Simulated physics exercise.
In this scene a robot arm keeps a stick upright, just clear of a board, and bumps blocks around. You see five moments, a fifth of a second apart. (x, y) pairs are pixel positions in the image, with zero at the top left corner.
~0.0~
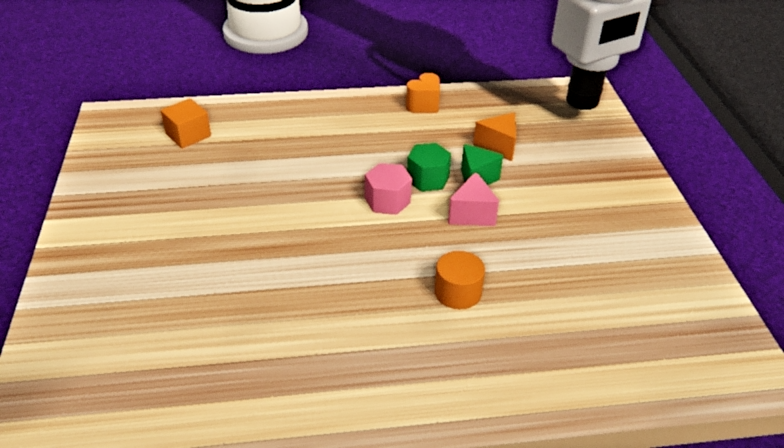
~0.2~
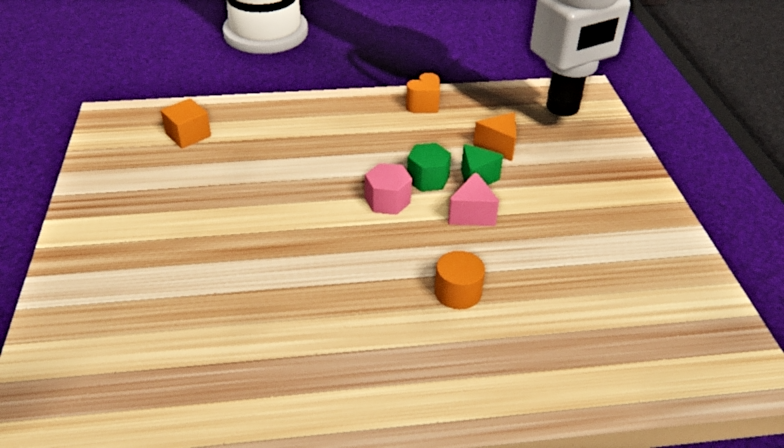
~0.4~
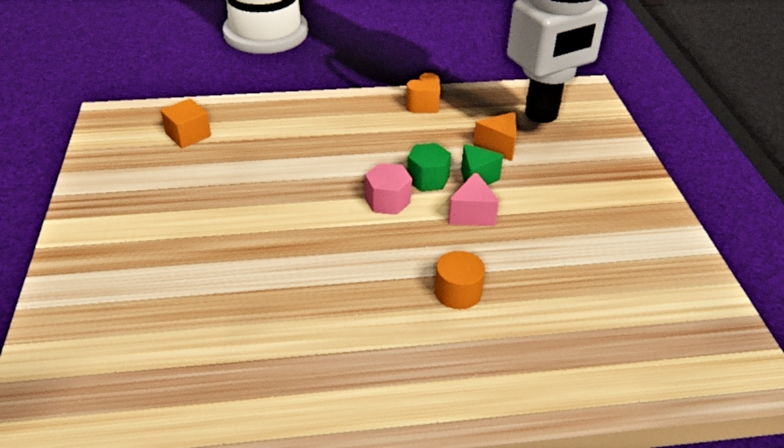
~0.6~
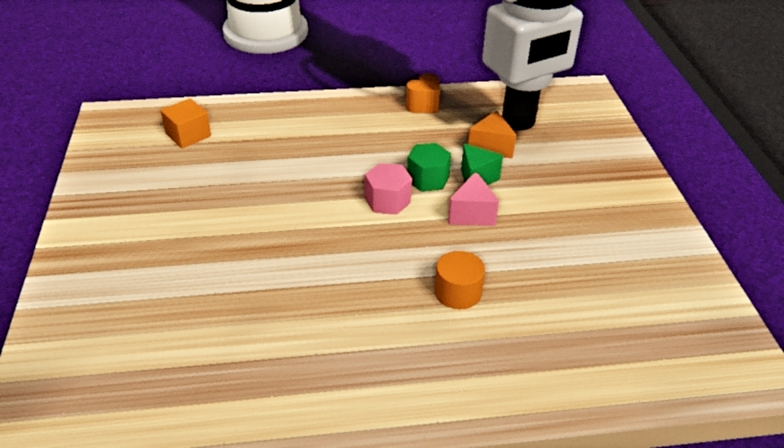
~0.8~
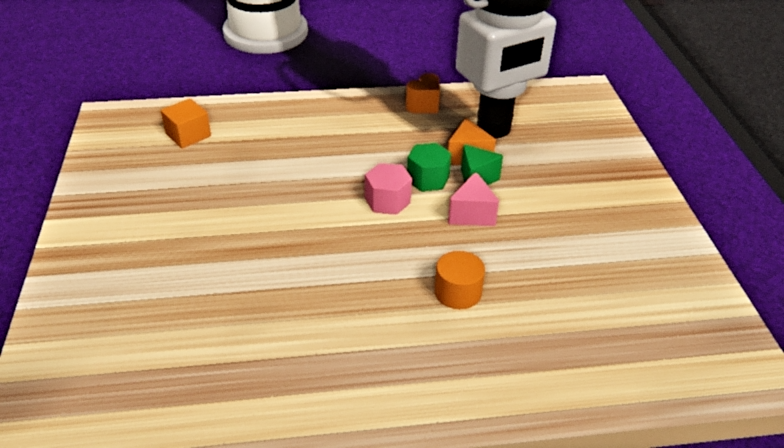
A black-tipped grey and white robot arm tool moves left and slightly nearer over a striped wooden board on purple cloth, seen from a fixed, raised view. An orange cube sits far left, an orange heart-shaped block at the back, pink and green blocks near the centre, and an orange cylinder in front. The tip pushes the orange triangle left behind the green blocks while the others stay put.
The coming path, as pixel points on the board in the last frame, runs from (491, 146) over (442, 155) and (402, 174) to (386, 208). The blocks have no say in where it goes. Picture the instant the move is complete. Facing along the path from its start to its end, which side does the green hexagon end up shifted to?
Shifted left.
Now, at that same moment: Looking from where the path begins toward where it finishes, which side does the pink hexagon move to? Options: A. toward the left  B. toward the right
A
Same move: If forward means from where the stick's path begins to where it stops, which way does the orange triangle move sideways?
Sideways shift: Right.
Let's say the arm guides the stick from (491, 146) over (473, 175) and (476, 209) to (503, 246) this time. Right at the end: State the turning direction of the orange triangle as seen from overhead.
Overhead view: Clockwise.
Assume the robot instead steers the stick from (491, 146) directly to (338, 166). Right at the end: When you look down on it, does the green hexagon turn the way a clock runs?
No, it doesn't check out.
What follows on the original path. One third of the way, stick at (443, 138); pink hexagon at (381, 184); green hexagon at (408, 162), turned 45° anticlockwise; orange triangle at (418, 141).
Two thirds of the way, stick at (403, 158); pink hexagon at (376, 197), turned 25° clockwise; green hexagon at (398, 175), turned 75° anticlockwise; orange triangle at (368, 155).
At the end, stick at (386, 191); pink hexagon at (354, 235), turned 30° clockwise; green hexagon at (380, 211), turned 75° anticlockwise; orange triangle at (359, 163), turned 50° clockwise; green triangle not moved.
